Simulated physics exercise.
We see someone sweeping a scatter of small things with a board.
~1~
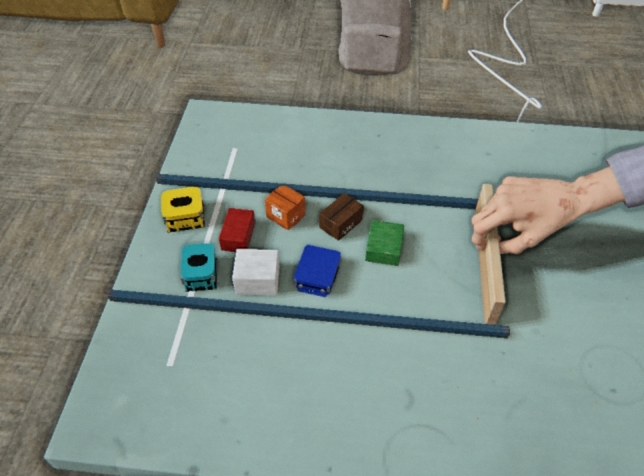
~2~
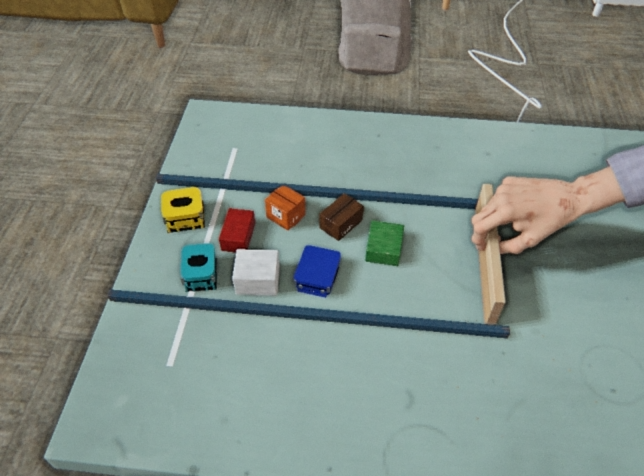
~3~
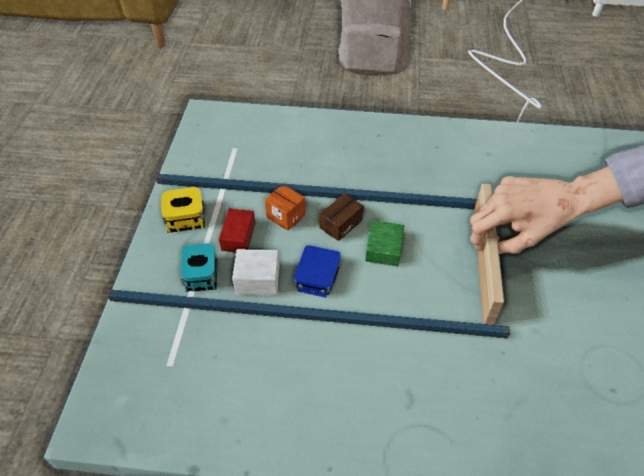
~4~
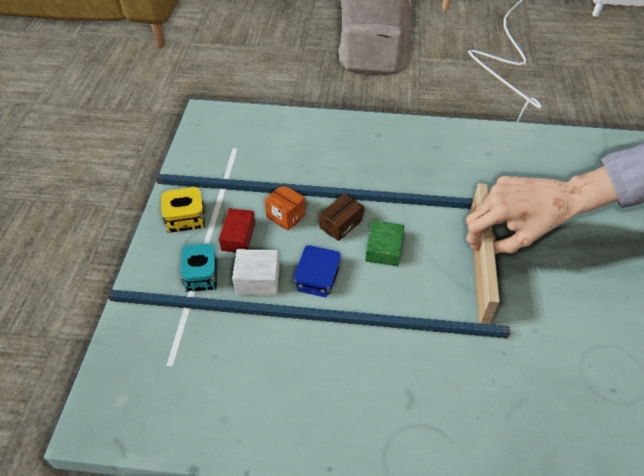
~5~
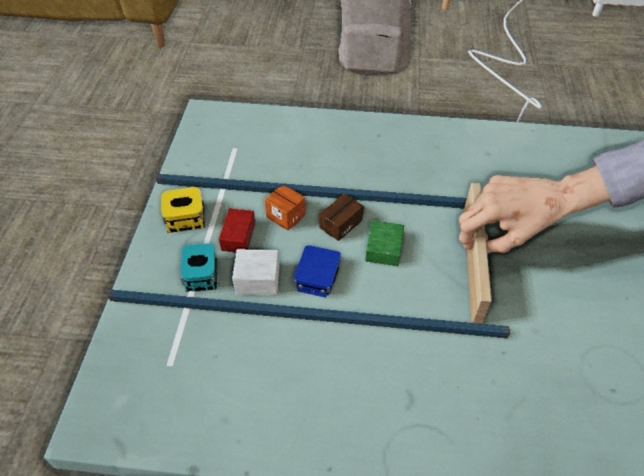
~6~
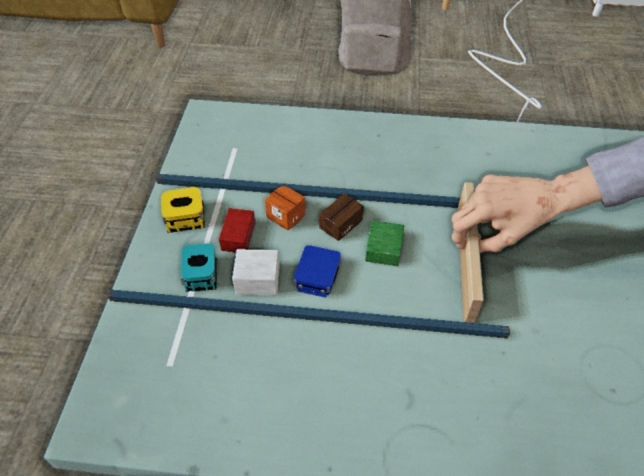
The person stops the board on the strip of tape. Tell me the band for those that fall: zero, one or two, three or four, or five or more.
Outcome: The number that fall off is one or two.
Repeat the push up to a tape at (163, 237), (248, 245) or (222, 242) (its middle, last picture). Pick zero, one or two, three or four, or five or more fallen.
For each place: Five or over; none; no fall at all.
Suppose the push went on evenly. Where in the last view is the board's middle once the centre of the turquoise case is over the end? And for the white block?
At (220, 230) for the turquoise case; at (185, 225) for the white block.
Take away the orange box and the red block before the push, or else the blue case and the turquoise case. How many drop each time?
First 1, then 1.
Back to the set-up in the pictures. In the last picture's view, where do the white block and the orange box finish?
Near (139, 263) and (164, 194).
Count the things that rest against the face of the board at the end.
The number is 3.
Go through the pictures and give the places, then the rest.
Yellow case (183, 210); turquoise case (199, 267); red block (238, 230); board (489, 251); tape (207, 241), in the first picture.
Turquoise case (200, 268); blue case (318, 271), in the second picture.
Red block (238, 231); white block (257, 272), in the third picture.
Yellow case (183, 210); brown box (341, 217), in the fourth picture.
Turquoise case (200, 268); green block (385, 243), in the fifth picture.
Yellow case (183, 210); turquoise case (200, 268); red block (238, 231); board (469, 250); tape (207, 241), in the sixth picture.
A little later, none off yet; yellow case at rest near (183, 210); turquoise case at rest near (200, 268); red block at rest near (238, 231).
When it is over, the number that fall off is one or two; down, turquoise case and yellow case.
